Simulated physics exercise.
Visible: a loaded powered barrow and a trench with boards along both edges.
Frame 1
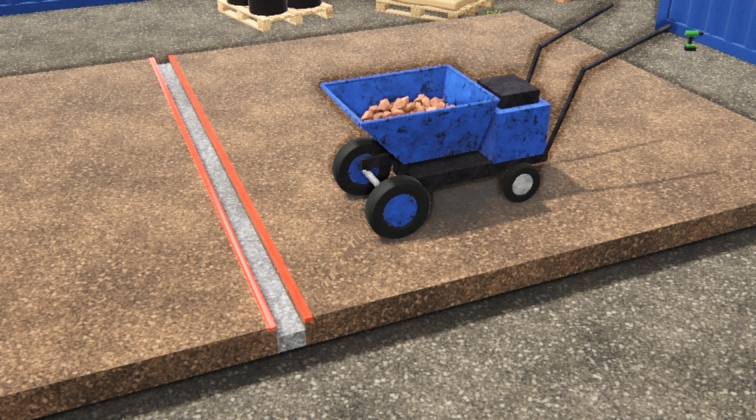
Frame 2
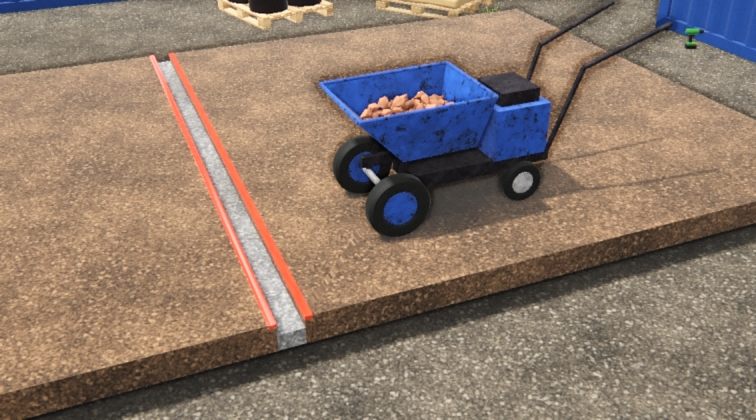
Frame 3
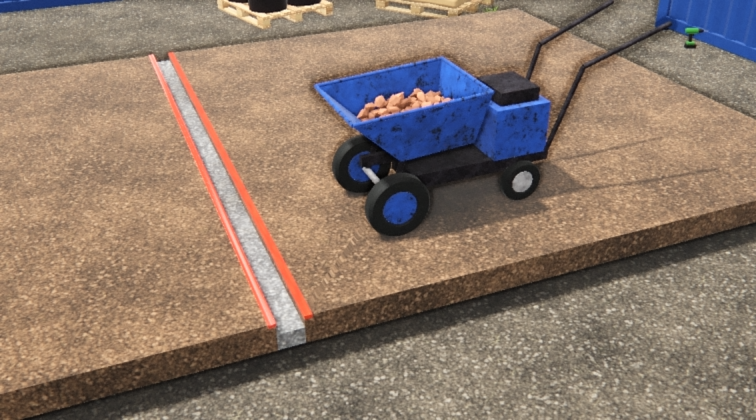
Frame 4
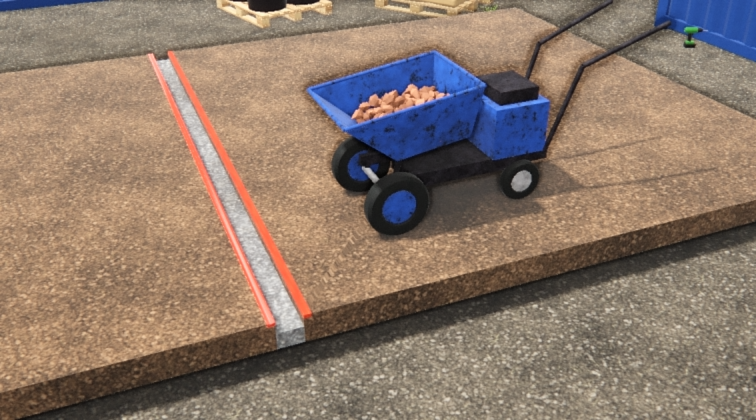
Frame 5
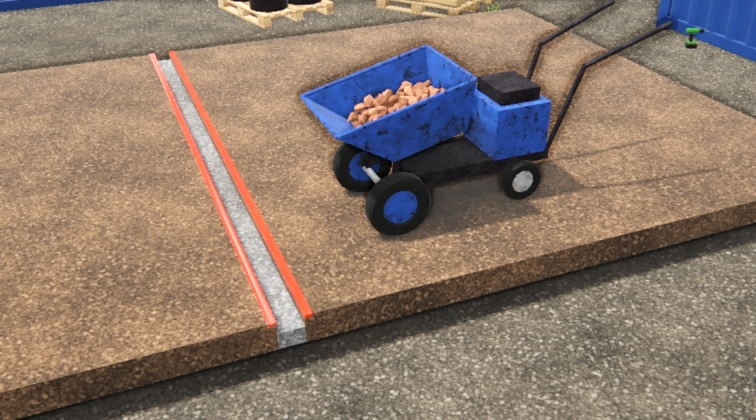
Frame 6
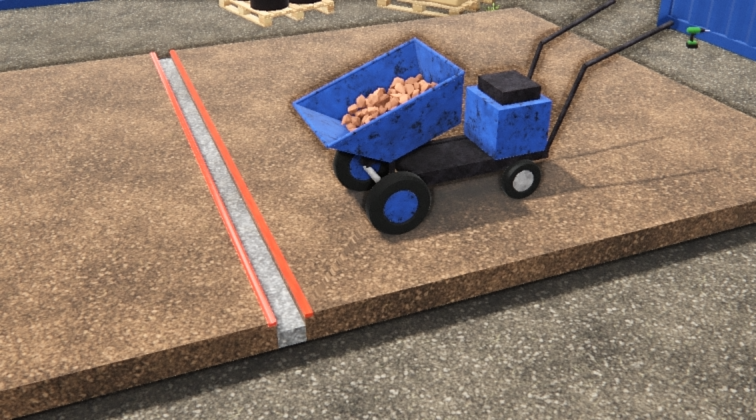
We see a blue powered barrow loaded with rubble standing to the right of a narrow trench edged with orange boards. The barrow stays in place while its skip gradually tilts forward to the left, the rubble still inside.
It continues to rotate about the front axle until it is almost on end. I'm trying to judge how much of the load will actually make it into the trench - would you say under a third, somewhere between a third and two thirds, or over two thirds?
From a third to two-thirds.
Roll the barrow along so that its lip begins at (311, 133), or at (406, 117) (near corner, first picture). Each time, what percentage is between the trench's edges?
The shares come out close to 0 and 20 per cent, in that order.
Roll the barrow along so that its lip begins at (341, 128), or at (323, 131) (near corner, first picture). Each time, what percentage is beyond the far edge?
40 % then 70 %.
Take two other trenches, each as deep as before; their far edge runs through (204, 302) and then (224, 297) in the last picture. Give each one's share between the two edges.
Lab note: Case 1 near 80 percent, case 2 near 70 percent.
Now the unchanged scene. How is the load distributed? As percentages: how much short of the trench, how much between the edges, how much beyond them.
I get 20 % short, 45 % between and 20 % beyond.
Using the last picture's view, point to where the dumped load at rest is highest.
Summit in the final view: Around (261, 218).
Soon, skip tipped steeply; all in the skip.
A while on, skip tipped right over; most in the skip; a small part short of the trench; a small part in or heaped over the trench; a stray few beyond it.
Towards the end, skip tipped right over; a small part in the skip; about a quarter short of the trench; about half in or heaped over the trench; about a quarter beyond it.
Finally, skip tipped right over; a small part in the skip; about a quarter short of the trench; about half in or heaped over the trench; about a quarter beyond it.
